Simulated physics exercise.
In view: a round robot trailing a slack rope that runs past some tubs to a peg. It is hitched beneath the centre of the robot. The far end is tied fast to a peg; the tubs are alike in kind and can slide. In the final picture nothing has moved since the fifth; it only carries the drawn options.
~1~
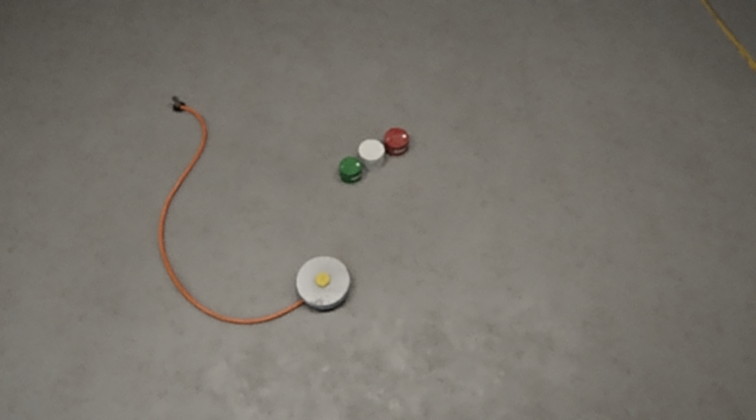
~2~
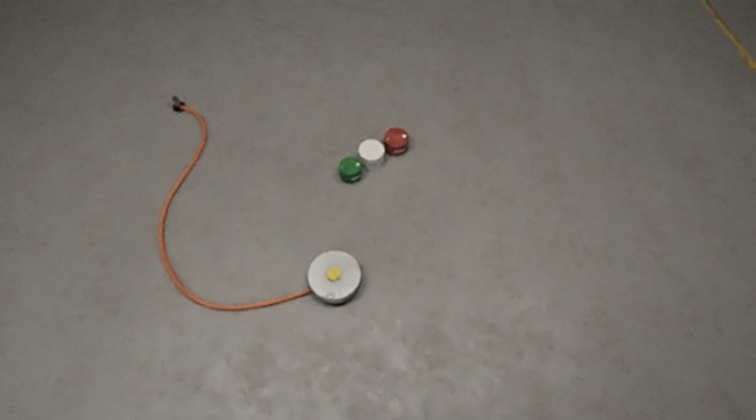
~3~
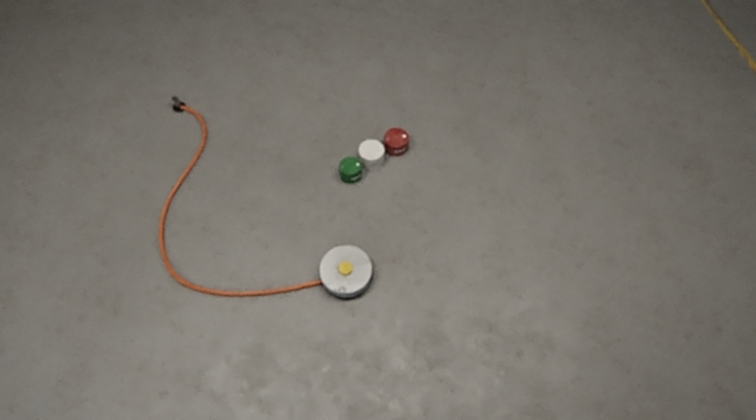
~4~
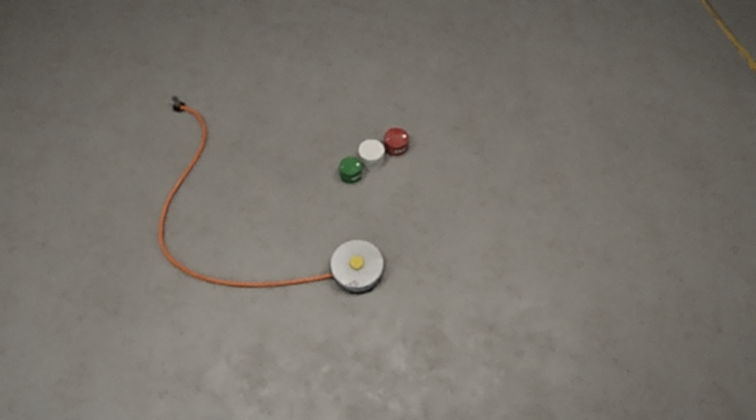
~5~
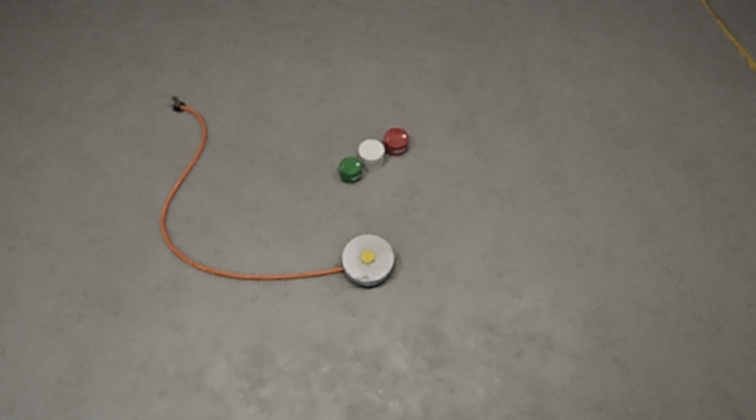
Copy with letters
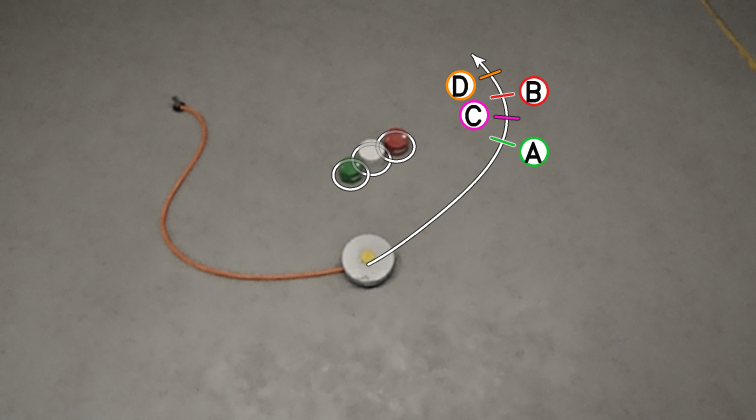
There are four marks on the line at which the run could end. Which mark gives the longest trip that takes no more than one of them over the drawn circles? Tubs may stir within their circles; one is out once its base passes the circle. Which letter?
C is the last stop within the limit.
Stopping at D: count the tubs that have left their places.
Three.
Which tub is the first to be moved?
Green.
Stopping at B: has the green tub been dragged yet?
Yes.
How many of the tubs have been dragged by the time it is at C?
By then, one.
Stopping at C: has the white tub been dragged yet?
No.
On the marked copy, A at (502, 141); B at (502, 96); C at (507, 118); D at (490, 75); the route from (368, 265) via (491, 163) to (472, 55).
With C. Early on, robot (436, 214).
Further on, robot (489, 162).
At the end, robot (508, 113); green tub (349, 154); one over the rings.
As for the rest, A is within the limit but short; B has three over the rings; D has three over the rings.
